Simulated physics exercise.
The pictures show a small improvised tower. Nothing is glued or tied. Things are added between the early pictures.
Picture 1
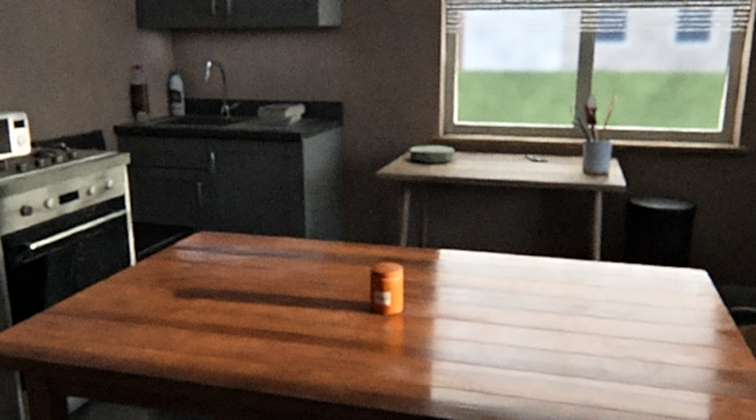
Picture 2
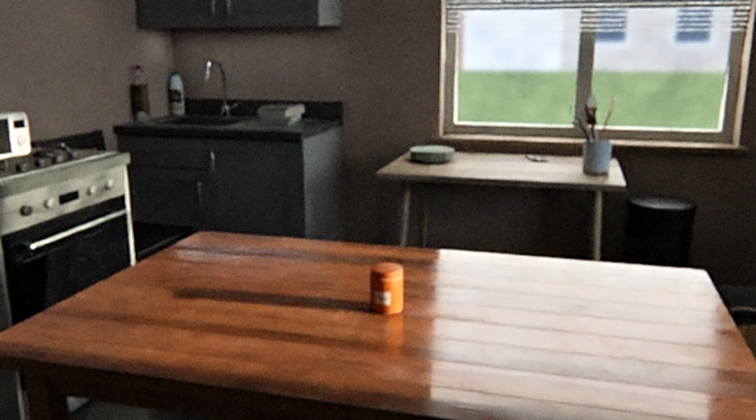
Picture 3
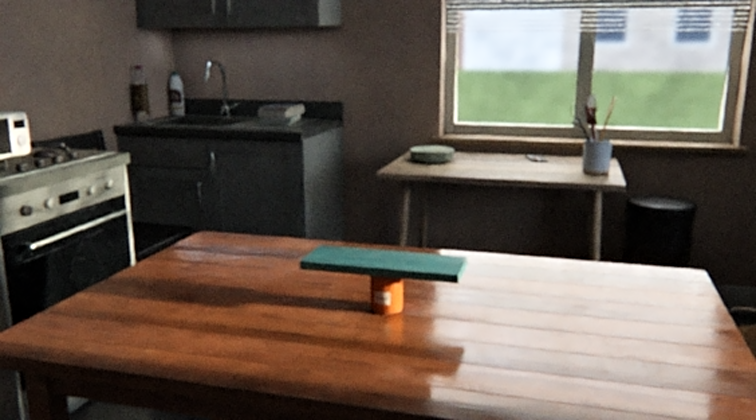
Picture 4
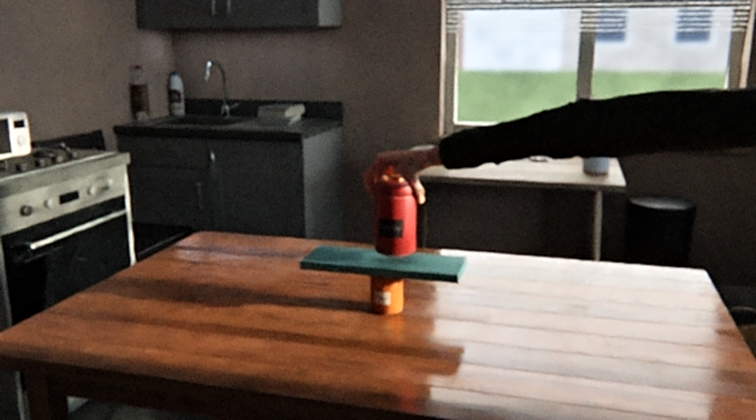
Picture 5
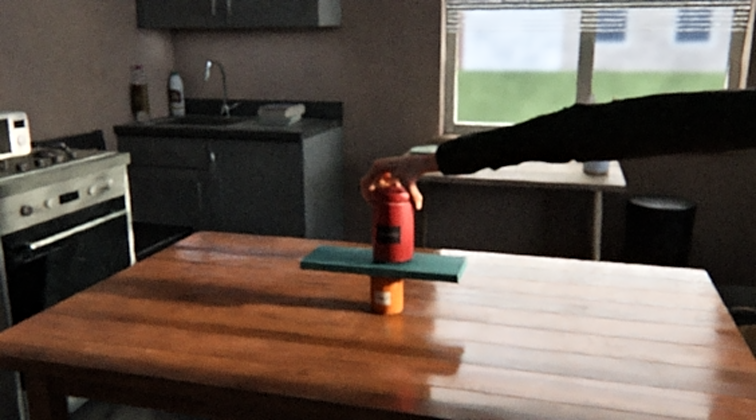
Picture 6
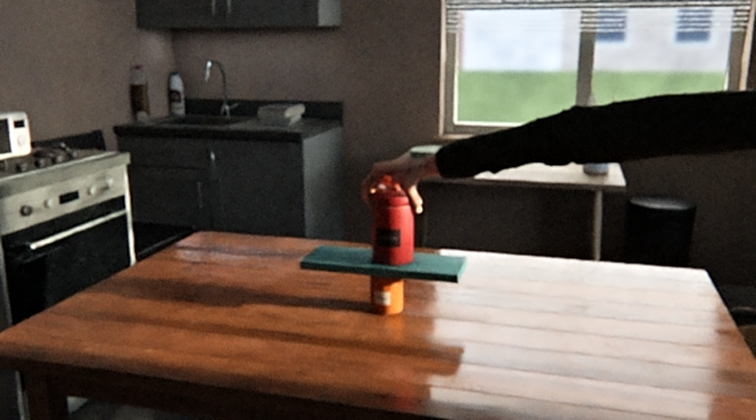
A green board appears on an orange jar, and a hand lowers a red jar onto it.
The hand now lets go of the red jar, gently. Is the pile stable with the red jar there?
In the end the stack holds.
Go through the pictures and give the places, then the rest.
The last thing is not in view yet; orange jar (386, 288), in the first frame.
The last thing is not in view yet; orange jar (386, 288), in the second frame.
The last thing is not in view yet; orange jar (386, 288), in the third frame.
Coming down; red jar (395, 217); orange jar (386, 288), in the fourth frame.
Coming down; red jar (393, 223); orange jar (386, 288), in the fifth frame.
Set down, still held; red jar (393, 227); orange jar (386, 288), in the sixth frame.
Then, 0.80 s after the last picture, nothing has stirred.
Then, 1.70 s after the last picture, red jar resting near (393, 228).
At rest, all 3 in place. Seen from the same camera at the end, red jar near (393, 228). The stack stays up.
